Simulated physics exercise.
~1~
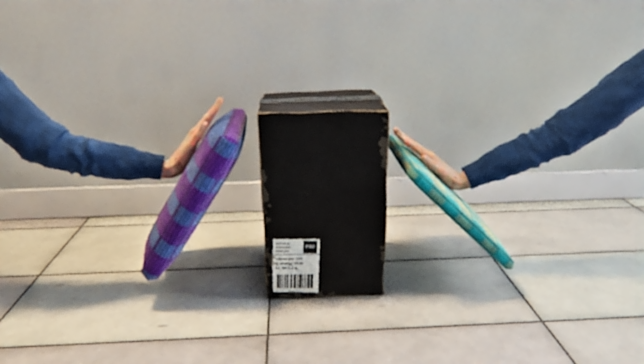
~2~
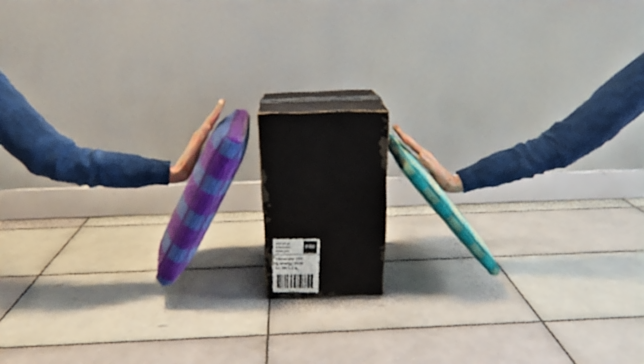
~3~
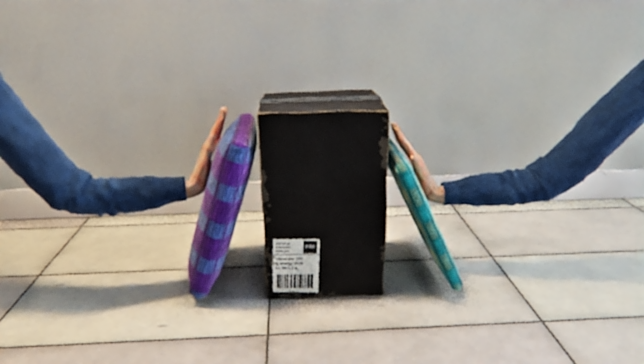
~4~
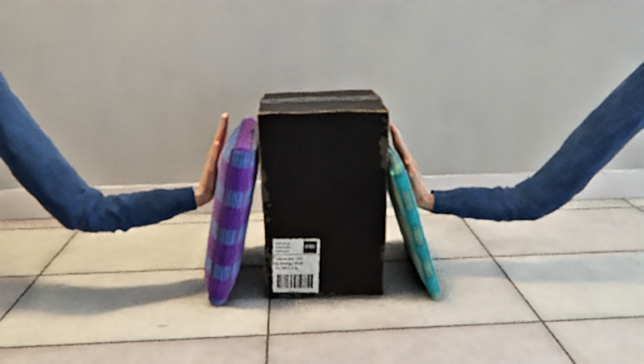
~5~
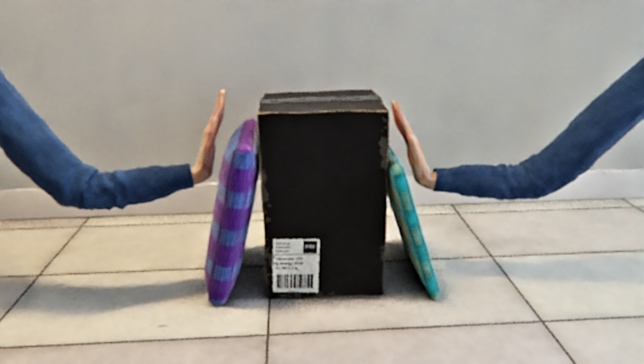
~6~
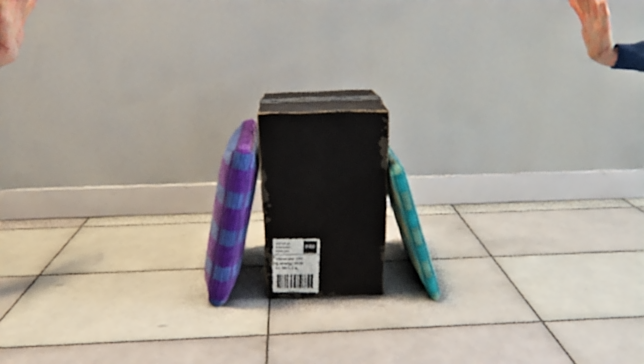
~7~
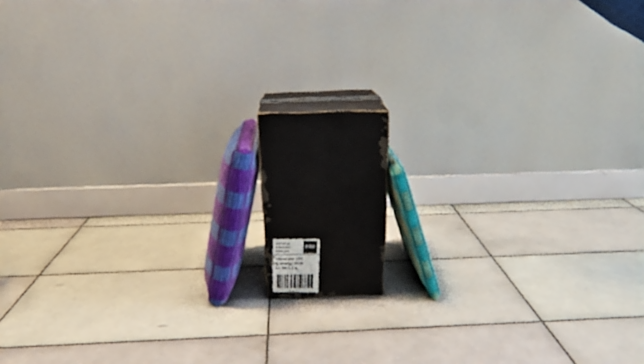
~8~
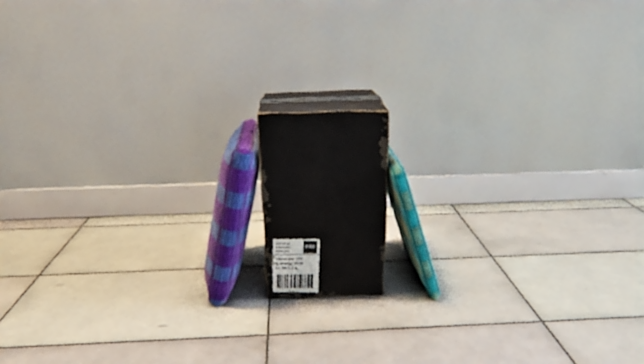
Two hands lean a purple pillow and a turquoise pad against a black box, then withdraw.
